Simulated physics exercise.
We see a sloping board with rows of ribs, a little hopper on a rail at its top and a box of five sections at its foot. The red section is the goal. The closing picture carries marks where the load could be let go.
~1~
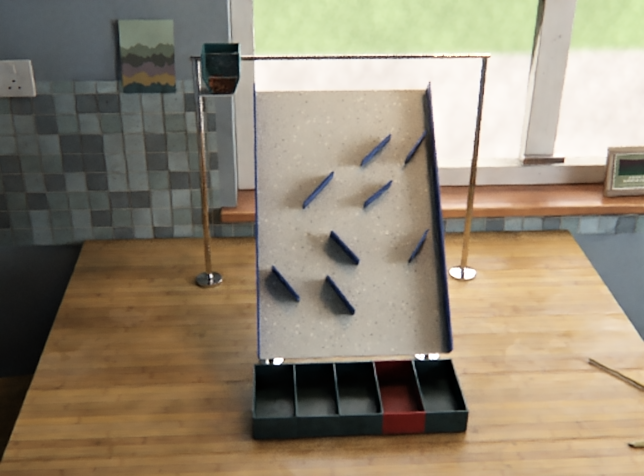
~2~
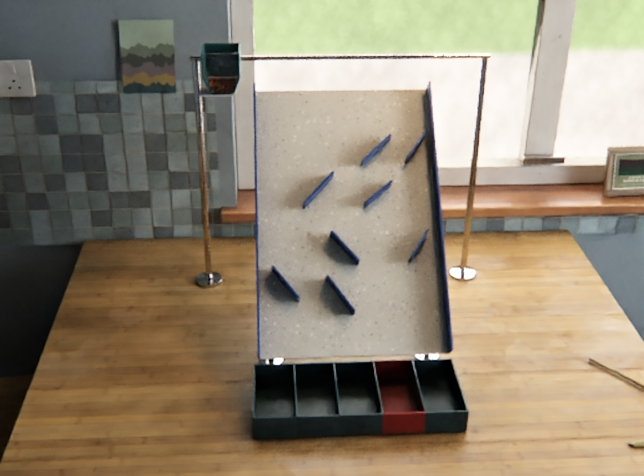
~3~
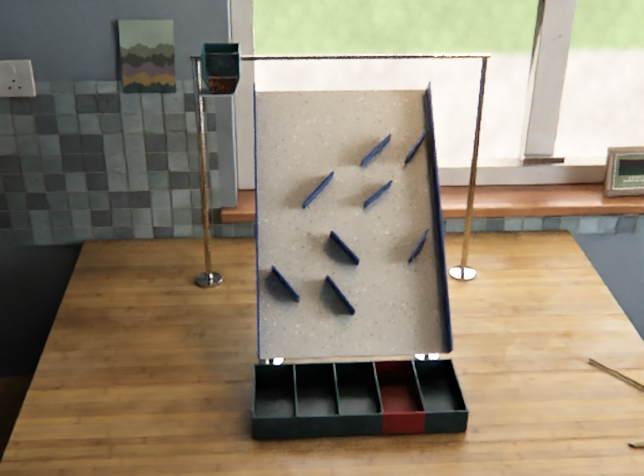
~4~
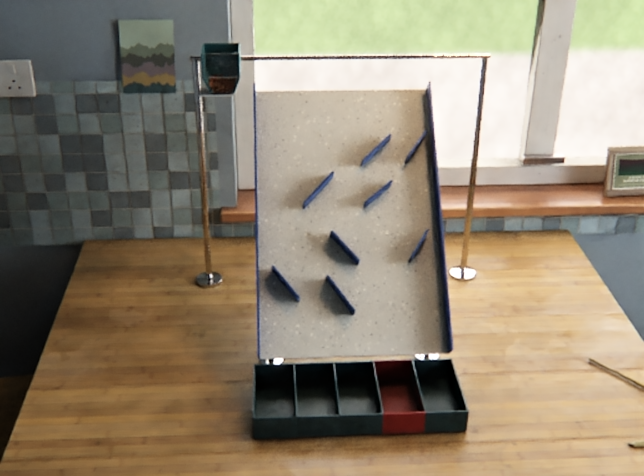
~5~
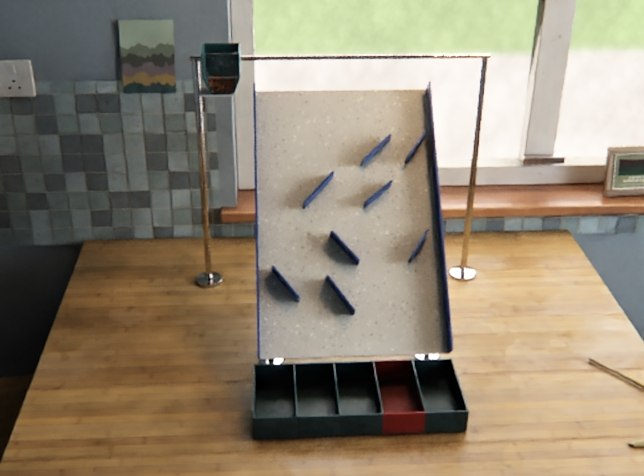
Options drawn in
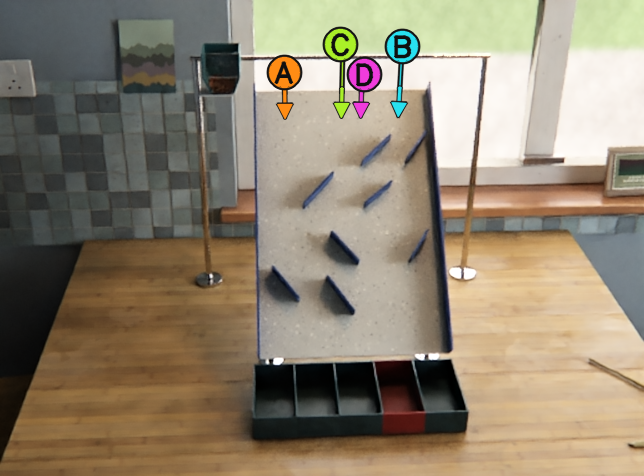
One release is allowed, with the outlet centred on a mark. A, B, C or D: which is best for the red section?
Mark B does it best.
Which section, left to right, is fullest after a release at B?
It is the fourth one.
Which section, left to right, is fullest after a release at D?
It is the fourth one.
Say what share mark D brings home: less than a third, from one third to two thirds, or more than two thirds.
Mark D gives from one third to two thirds.
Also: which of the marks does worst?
A.
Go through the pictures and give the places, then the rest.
The first frame shows hopper at (221, 84), clay pellets, door shut.
The second frame shows ribs (363, 161) to (391, 134), (407, 158) to (427, 130), (304, 203) to (333, 172).
The third frame shows ribs (365, 203) to (392, 180), (331, 231) to (359, 261), (411, 258) to (428, 229).
The fourth frame shows ribs (273, 266) to (299, 298), (327, 275) to (355, 311).
The fifth frame shows red section at (404, 422), number 4 of 5 from the left.
On the marked copy, mark A meets the board at (284, 113); mark B meets the board at (398, 111); mark C meets the board at (341, 112); mark D meets the board at (360, 112).
With A, a stray few in the red section, nearly all in other sections.
With B, most in the red section, about a quarter in other sections.
With C, about a third in the red section, about two thirds in other sections.
With D, about half in the red section, about half in other sections.
